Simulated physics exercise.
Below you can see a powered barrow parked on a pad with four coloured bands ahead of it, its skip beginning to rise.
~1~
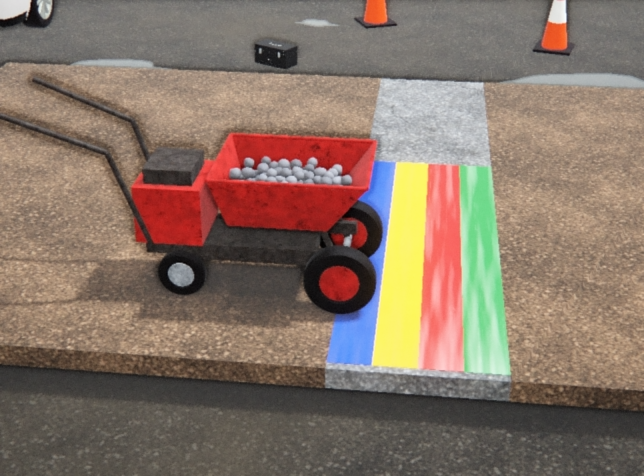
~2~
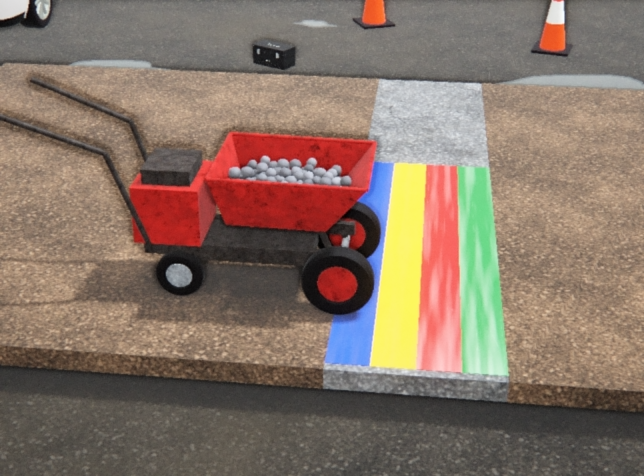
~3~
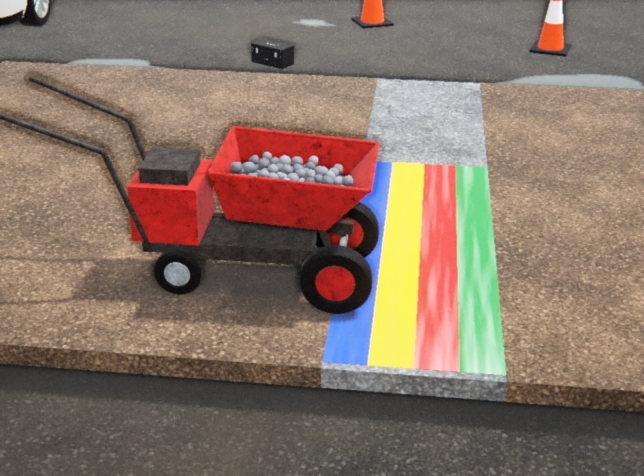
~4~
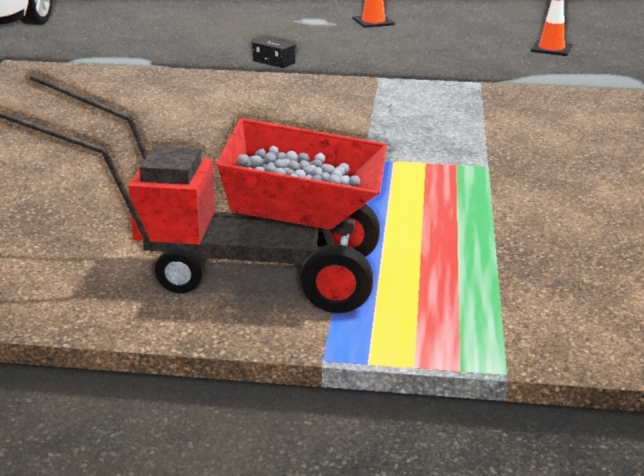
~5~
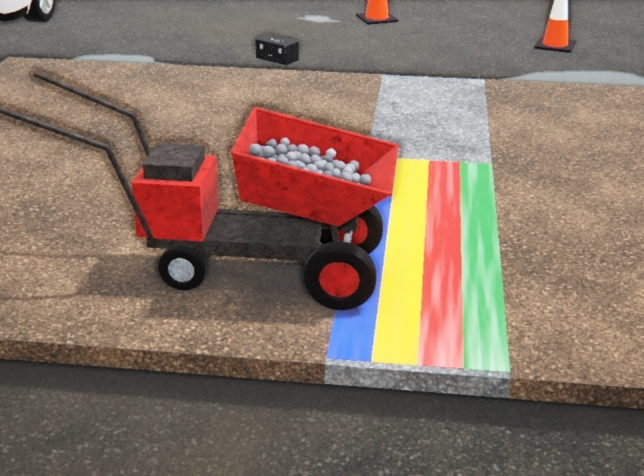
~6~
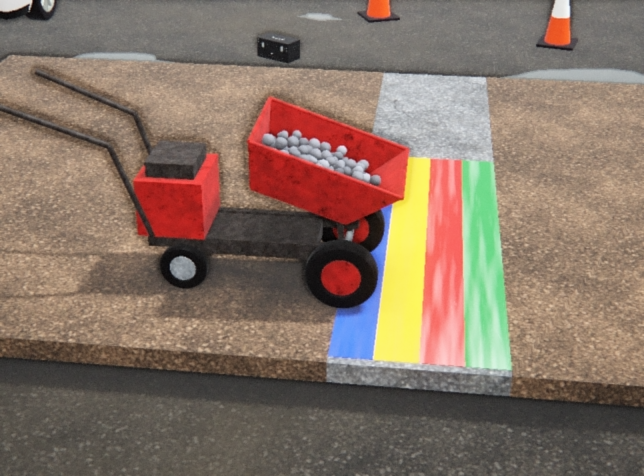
On a brown paved strip beside a road, a red barrow full of round grey stones stood at the edge of four coloured bands, and its skip slowly rose and tilted toward the right.
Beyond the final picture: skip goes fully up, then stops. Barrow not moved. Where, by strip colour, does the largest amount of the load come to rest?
On the green strip.
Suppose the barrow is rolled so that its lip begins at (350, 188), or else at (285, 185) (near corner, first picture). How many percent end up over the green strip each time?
Close to 40 in a hundred, and close to 10 in a hundred.
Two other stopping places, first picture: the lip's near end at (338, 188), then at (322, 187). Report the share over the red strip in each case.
That works out to 40 per cent for the first position and 40 per cent for the second.
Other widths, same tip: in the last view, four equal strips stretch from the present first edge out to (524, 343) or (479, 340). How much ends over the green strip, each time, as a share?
About 40 % and 30 %.
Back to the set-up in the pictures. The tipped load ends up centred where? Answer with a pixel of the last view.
Close to (491, 282), more or less.
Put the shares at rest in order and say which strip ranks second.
Second: The red strip.
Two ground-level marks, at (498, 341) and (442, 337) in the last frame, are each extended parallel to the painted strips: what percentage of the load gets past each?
About 40 percent, then about 90 percent.
Soon, skip tipped steeply; all in the skip.
A while on, skip tipped right over; about half in the skip; a small part over the red strip; about a third over the green strip; a small part off the paint.
Towards the end, skip tipped right over; a small part in the skip; a stray few over the yellow strip; about a quarter over the red strip; about a third over the green strip; about a third off the paint.
Finally, skip tipped right over; a small part in the skip; none over the blue strip; a stray few over the yellow strip; about a quarter over the red strip; about a third over the green strip; about a third off the paint.
